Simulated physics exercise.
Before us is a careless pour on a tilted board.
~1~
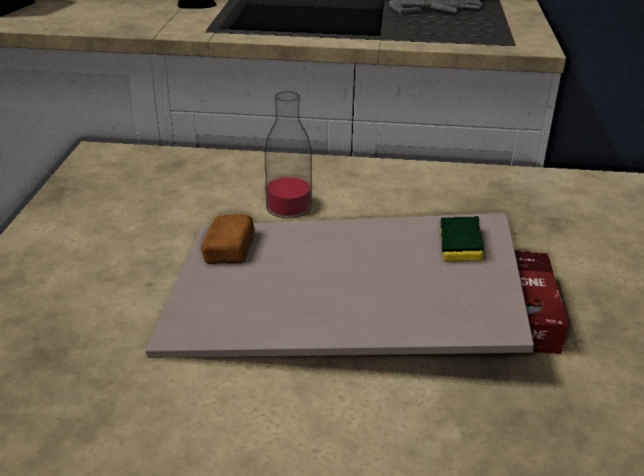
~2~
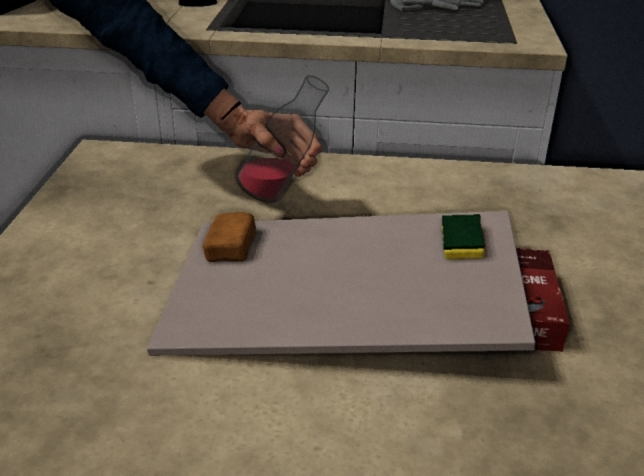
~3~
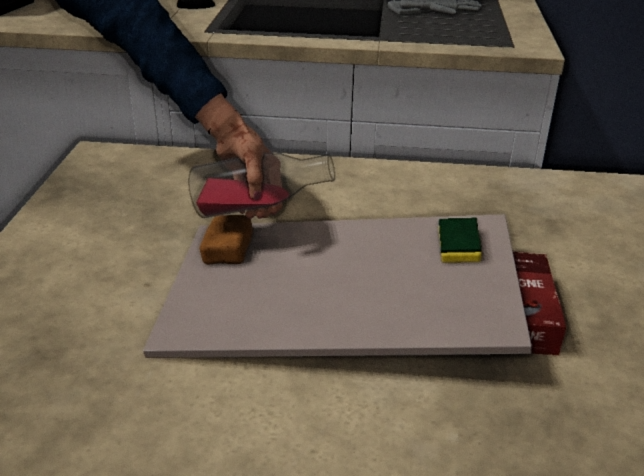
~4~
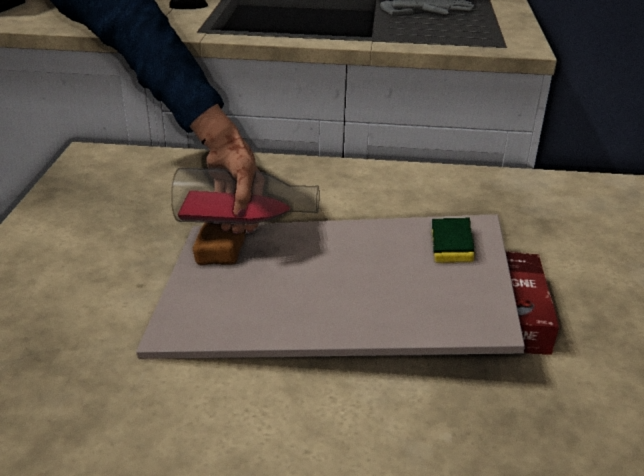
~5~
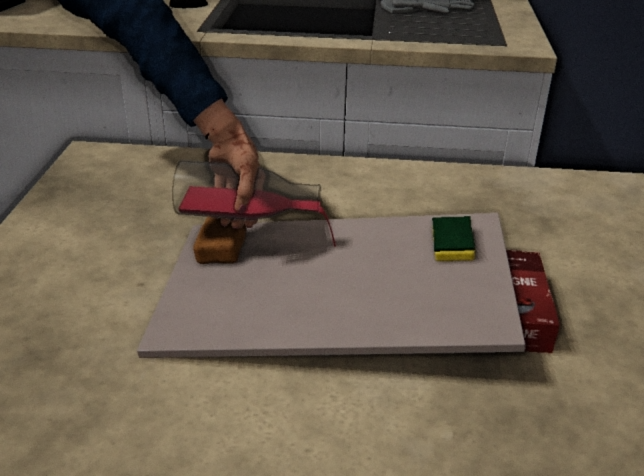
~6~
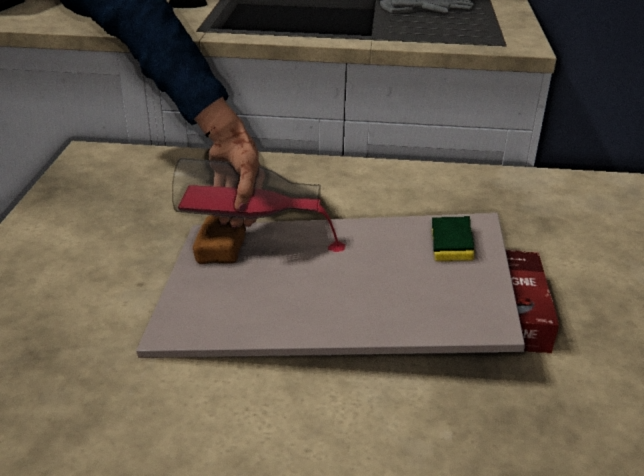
On a kitchen counter, a hand picked up a glass bottle of red liquid, tipped it sideways above a bread roll, and poured a thin stream onto a board between the roll and a sponge.
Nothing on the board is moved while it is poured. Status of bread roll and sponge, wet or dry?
Bread roll - wet; sponge - dry.
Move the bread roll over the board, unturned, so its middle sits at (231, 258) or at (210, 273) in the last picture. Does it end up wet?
First placement: It meets the spill; second placement: It meets the spill.
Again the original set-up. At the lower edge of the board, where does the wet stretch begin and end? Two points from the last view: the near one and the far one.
The near limit is (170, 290) and the far limit is (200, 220).
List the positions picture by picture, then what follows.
The board slopes down to the left; milk bottle (288, 153) nearly empty; bread roll (229, 239); sponge (461, 240), in the first frame.
Milk bottle (288, 136) tipped 30° with all of its load; bread roll (231, 237), in the second frame.
Milk bottle (266, 180) tipped 75° with all of its load; sponge (459, 241), in the third frame.
The board slopes down to the left; milk bottle (250, 197) tipped 90° with all of its load; bread roll (221, 240), in the fourth frame.
The first of it lands; milk bottle (252, 193) tipped 90° with all of its load; sponge (453, 239), in the fifth frame.
The first of it lands; milk bottle (251, 192) tipped 90° with all of its load; bread roll (221, 239); sponge (452, 239), in the sixth frame.
Soon after, it runs down to the left; the bread roll is dry; the sponge is dry.
Later, it runs down to the left and off the end; the bread roll is wet; the sponge is dry.
In the end, it runs down to the left and off the end; the bread roll is wet; the sponge is dry.
